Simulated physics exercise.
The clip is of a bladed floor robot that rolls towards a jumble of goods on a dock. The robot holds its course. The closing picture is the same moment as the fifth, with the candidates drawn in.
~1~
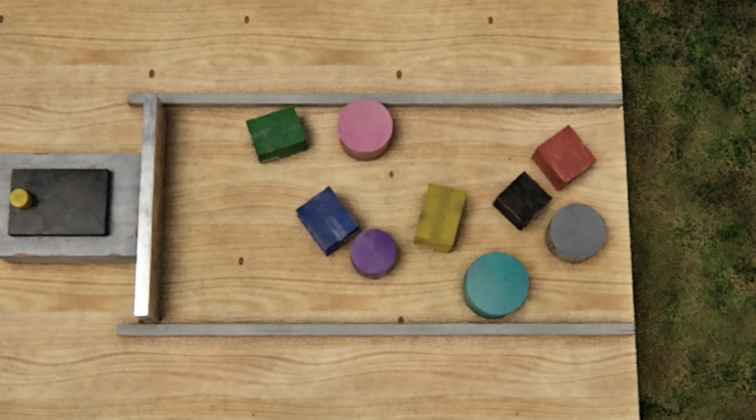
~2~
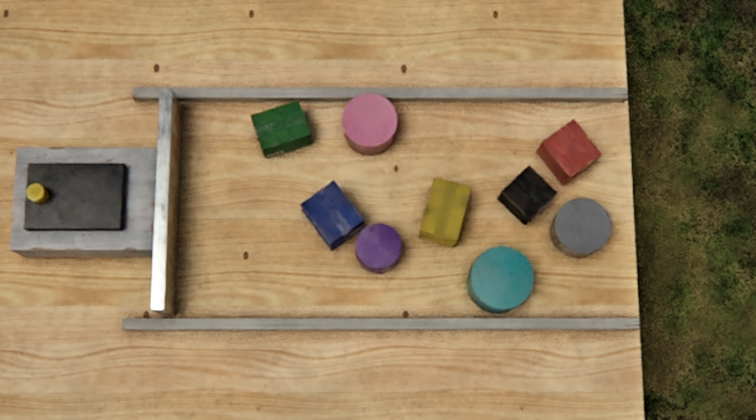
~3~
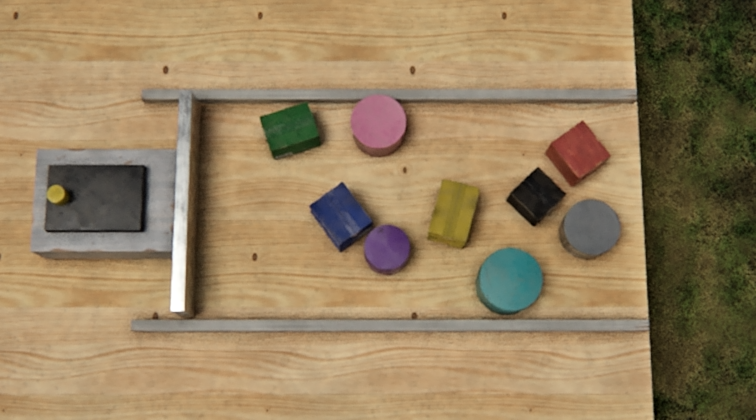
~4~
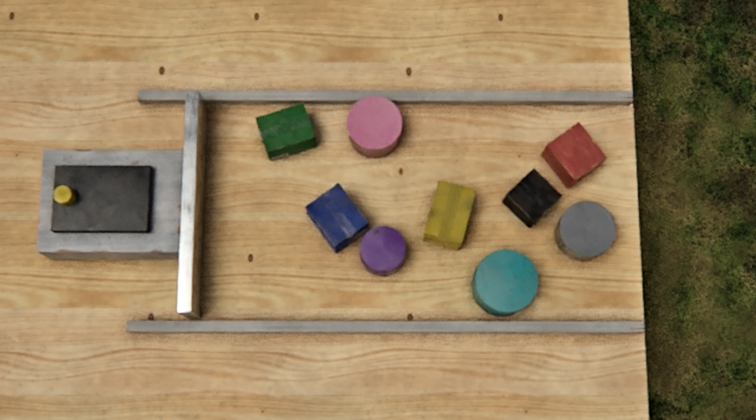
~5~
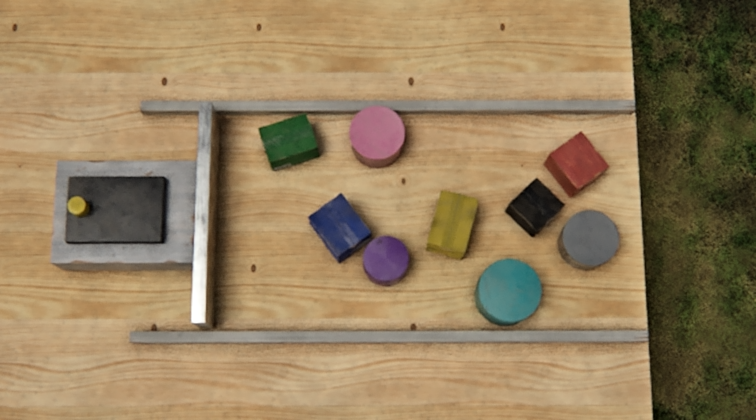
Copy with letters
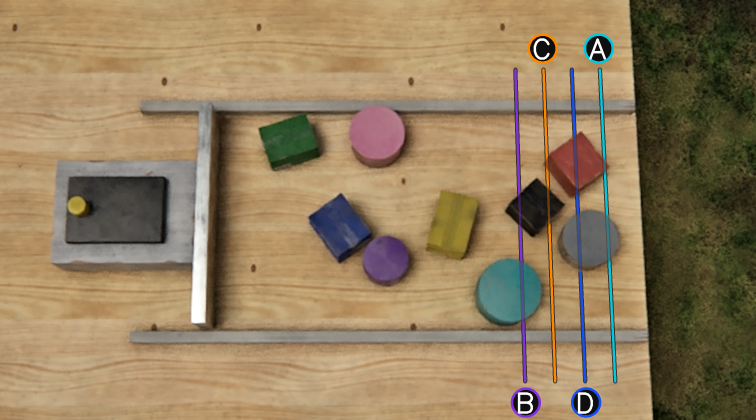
Bladed floor robot creeping right between two rails towards a scattered jumble of colourful boxes and round containers, which stay still.
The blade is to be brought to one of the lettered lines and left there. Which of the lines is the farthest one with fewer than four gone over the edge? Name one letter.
It should halt at C.
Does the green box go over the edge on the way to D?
No.
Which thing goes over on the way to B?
It is the red crate.
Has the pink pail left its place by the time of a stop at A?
By then, yes.
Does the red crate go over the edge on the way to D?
Yes.
On the marked copy, A at (607, 221); B at (520, 221); C at (549, 221); D at (578, 221).
Following C. Soon after the start, robot (249, 209); pink pail (415, 138); green box (362, 148).
Later, robot (376, 209); grey pail (596, 244); black box (565, 206).
In the end, robot (473, 209); red crate over the edge; grey pail over the edge; three fallen.
As for the rest, A drops six; B is within the limit but short; D drops six.
